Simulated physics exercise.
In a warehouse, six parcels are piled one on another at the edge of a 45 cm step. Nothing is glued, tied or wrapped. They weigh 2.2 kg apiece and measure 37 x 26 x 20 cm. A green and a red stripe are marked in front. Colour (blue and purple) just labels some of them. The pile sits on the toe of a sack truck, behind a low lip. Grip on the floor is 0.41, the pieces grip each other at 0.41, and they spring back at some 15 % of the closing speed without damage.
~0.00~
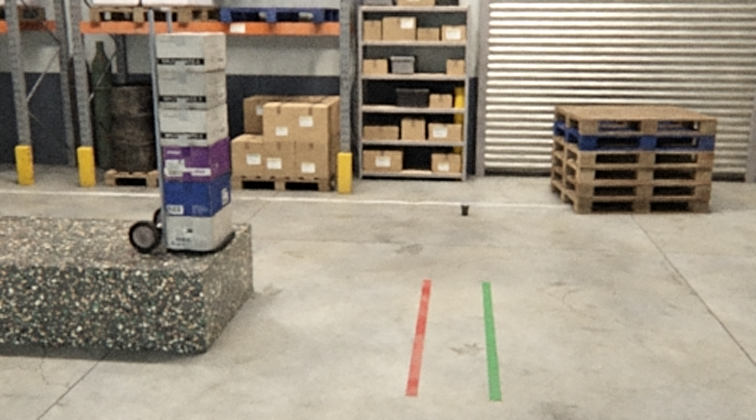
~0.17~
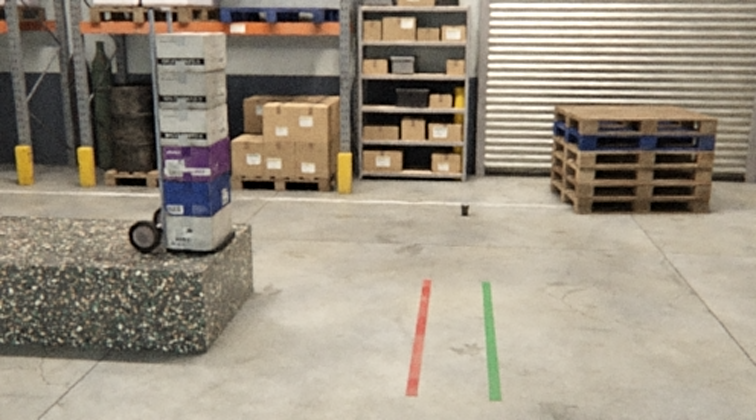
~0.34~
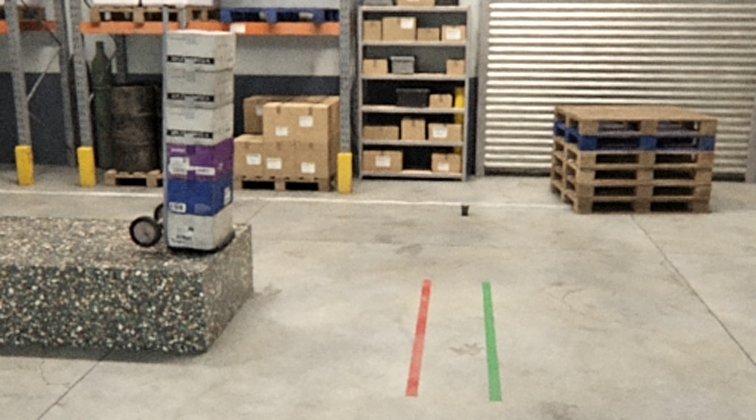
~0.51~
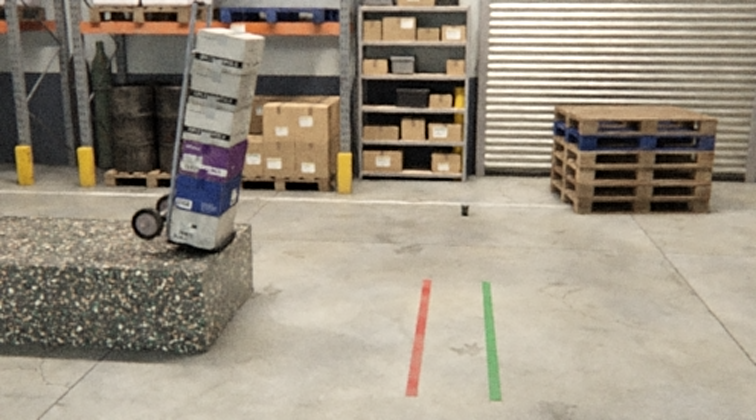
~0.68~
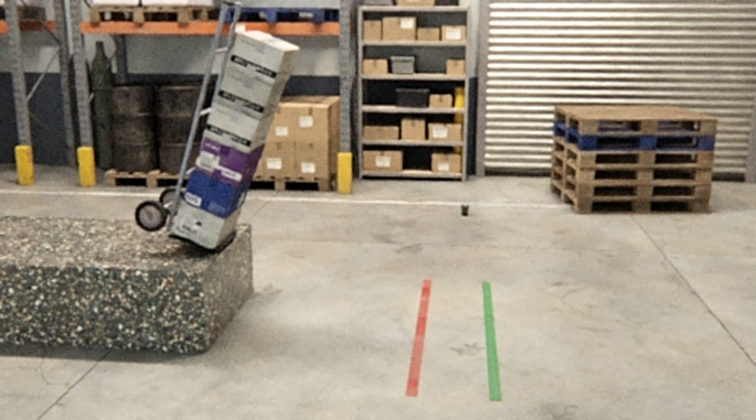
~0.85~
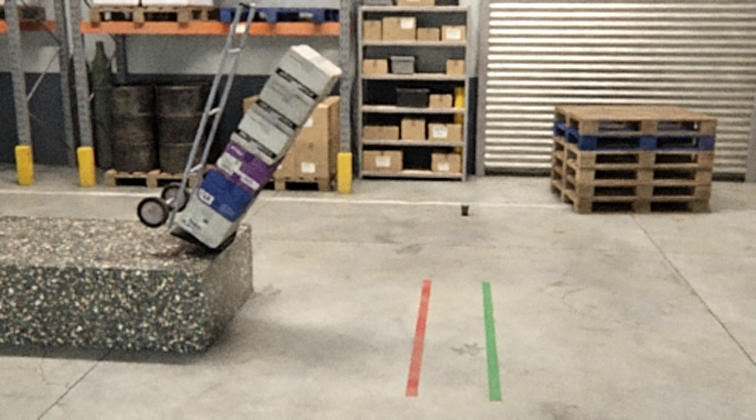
A stack of boxes on a sack truck tilts steeply to the right at a step's edge.
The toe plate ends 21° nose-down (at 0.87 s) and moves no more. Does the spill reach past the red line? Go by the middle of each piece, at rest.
Yes, the spill crosses the red line.
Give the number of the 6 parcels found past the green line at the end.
0 of them.
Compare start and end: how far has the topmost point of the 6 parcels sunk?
About 140 cm.
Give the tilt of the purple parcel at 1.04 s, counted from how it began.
Roughly 60°.
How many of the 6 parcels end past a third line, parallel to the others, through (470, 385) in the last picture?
It comes to 0.
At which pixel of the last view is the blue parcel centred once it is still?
Around (297, 301).
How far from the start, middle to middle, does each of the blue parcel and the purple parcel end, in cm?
Moved: Blue 80, purple 110.
Around 0.92 s, none of the 6 parcels past the red line, 6 disturbed; blue parcel tipped 42°; purple parcel tipped 42°.
Around 1.04 s, none of the 6 parcels past the red line, 6 disturbed; purple parcel tipped 57°, 14 cm lower; blue parcel tipped 57°.
Around 1.20 s, 1 of the 6 parcels past the red line; purple parcel on its side; blue parcel on its side.
Finally (2.1 s), 1 of the 6 parcels past the red line; blue parcel on its side; purple parcel on its side. The farthest middle lies 23 cm beyond that line. Seen by the last camera, middles, blue parcel near (297, 301), purple parcel near (338, 304).
